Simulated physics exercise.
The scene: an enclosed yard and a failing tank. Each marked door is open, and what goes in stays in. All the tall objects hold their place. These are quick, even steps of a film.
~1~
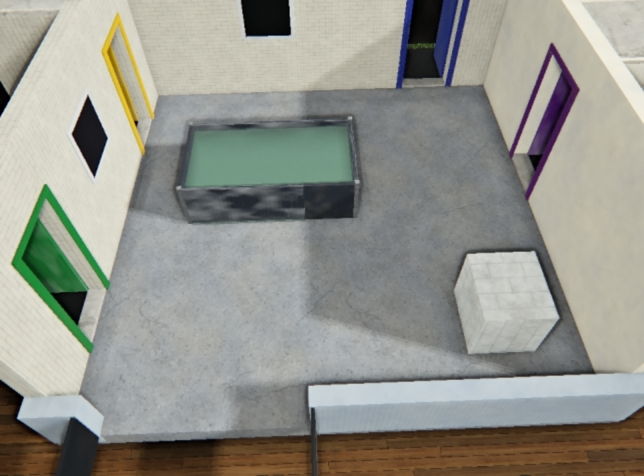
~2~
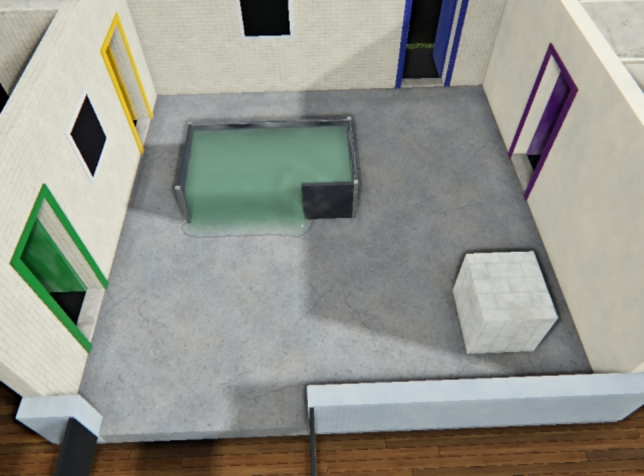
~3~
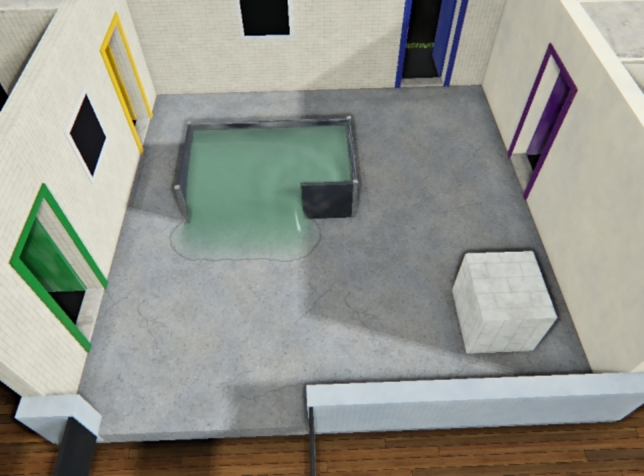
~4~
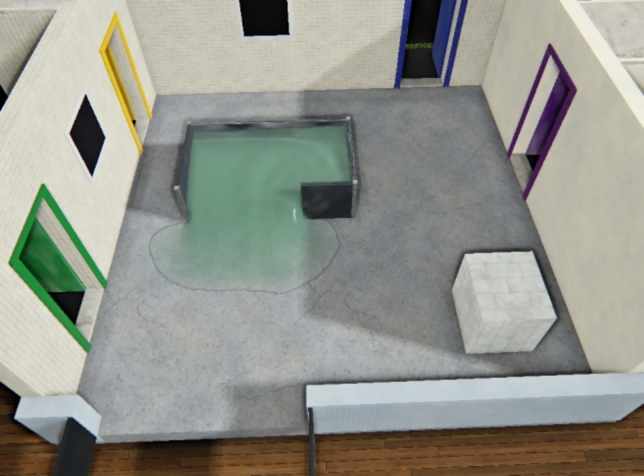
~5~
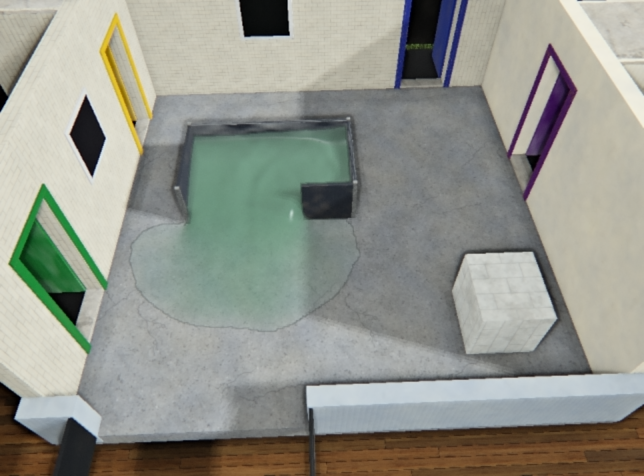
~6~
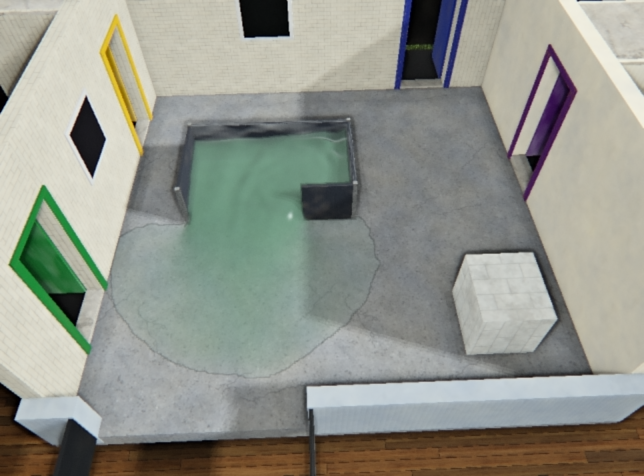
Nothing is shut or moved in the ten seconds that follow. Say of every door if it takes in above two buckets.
One by one: The green door floods; the yellow door holds within the limit; the purple door holds within the limit; the blue door holds within the limit.
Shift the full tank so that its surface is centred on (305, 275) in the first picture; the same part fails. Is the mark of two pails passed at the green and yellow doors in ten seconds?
Green keeps below it, yellow stays under.
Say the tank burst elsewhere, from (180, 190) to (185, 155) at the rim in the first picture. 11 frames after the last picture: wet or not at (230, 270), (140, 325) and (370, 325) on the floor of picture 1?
In turn: Free of water, covered, clear.
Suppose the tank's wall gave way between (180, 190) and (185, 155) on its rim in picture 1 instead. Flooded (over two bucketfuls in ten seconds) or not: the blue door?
One by one: Blue door is under.
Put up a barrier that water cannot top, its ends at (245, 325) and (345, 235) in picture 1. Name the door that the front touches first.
I say the one in green.
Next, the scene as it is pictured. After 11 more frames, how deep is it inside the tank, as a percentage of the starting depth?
I make it 36 per cent.
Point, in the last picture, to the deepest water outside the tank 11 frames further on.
Close to (79, 390).
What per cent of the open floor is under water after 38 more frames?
About 50 per cent.
A moment on, water covers 35 % of the floor; the green door wet at the sill, nothing in, the yellow door not reached, the purple door not reached, the blue door not reached.
Next, water covers 35 % of the floor; the green door over two buckets in, the yellow door not reached, the purple door not reached, the blue door not reached.
Then, water covers 40 % of the floor; the green door over two buckets in, the yellow door not reached, the purple door not reached, the blue door not reached.
Later, water covers 50 % of the floor; the green door far over two buckets in, the yellow door not reached, the purple door wet at the sill, nothing in, the blue door not reached.
In the end, water covers 80 % of the floor; the green door far over two buckets in, the yellow door wet at the sill, nothing in, the purple door wet at the sill, nothing in, the blue door wet at the sill, nothing in.
